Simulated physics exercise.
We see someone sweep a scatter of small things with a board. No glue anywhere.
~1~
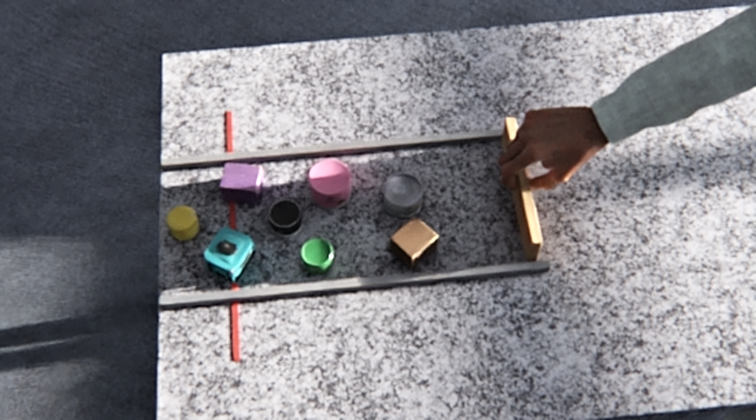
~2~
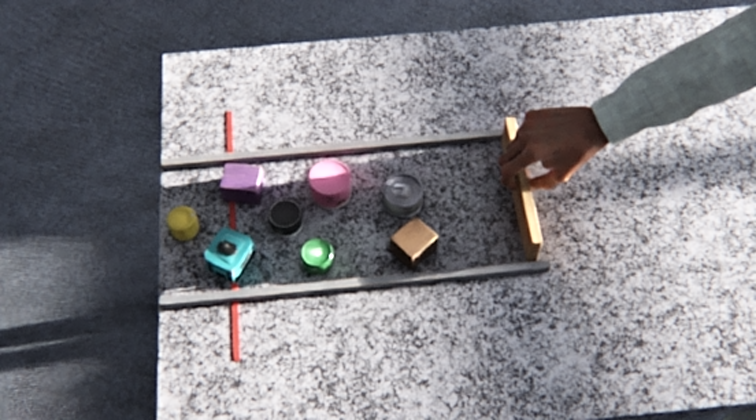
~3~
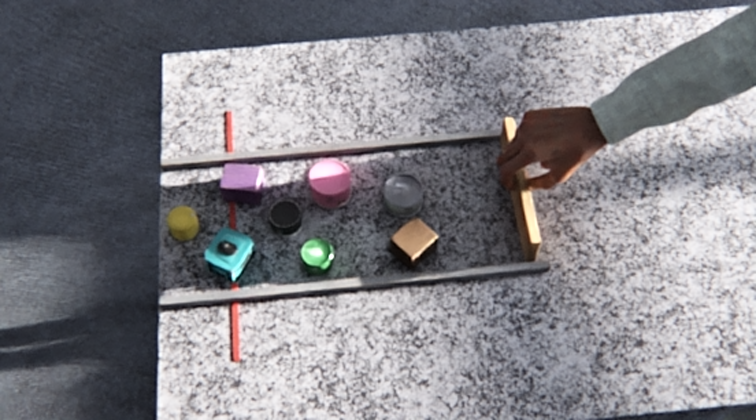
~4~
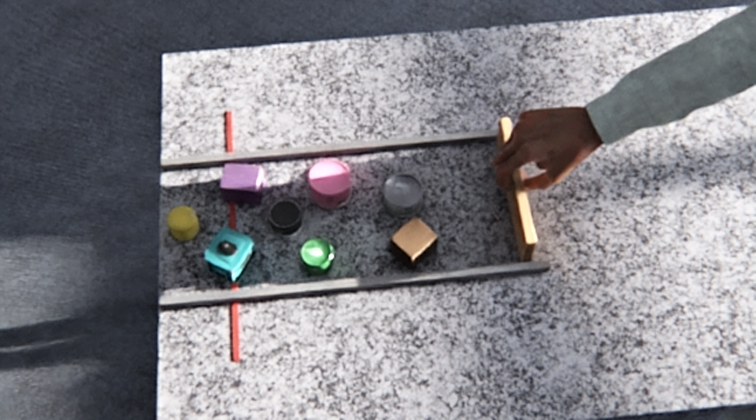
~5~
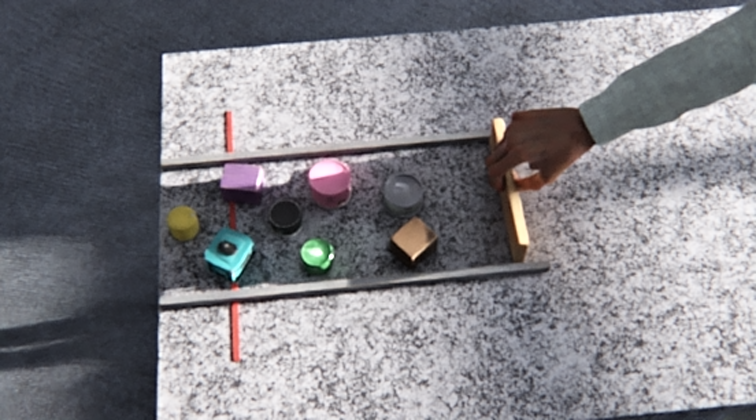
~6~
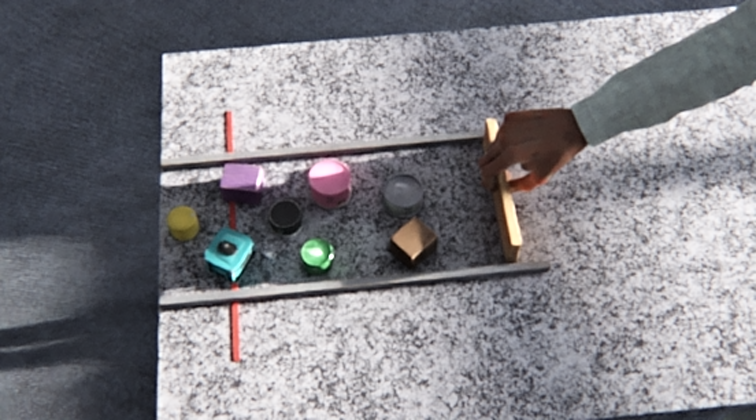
On a speckled stone surface, a hand holds a wooden board upright between two rails and slides it slightly left, while the small blocks, pots and lids scattered ahead of it, some beside a red tape line, stay still.
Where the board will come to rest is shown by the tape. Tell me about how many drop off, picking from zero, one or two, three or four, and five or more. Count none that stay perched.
The loss over the edge is just one or two.
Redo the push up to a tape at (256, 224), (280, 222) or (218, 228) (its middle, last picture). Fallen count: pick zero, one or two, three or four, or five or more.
Tape one gives not one, tape two gives none, and tape three gives 1 or 2.
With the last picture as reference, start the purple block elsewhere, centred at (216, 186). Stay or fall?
That purple block is safe.
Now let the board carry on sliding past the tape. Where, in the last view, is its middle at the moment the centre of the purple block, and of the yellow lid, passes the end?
Around (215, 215), then around (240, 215).
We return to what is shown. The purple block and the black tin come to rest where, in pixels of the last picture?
One ends up near (173, 194) and the other near (180, 234).
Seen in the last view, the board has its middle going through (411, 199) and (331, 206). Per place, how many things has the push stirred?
Note: First position 2; second position 5.
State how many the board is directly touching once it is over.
Contact count: 4.
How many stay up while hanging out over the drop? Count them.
Answer: 1.
A little later, none off yet; yellow lid at rest near (183, 224); turquoise case at rest near (230, 255); purple block at rest near (242, 184).
When it is over, the number that fall off is one or two; down, yellow lid.
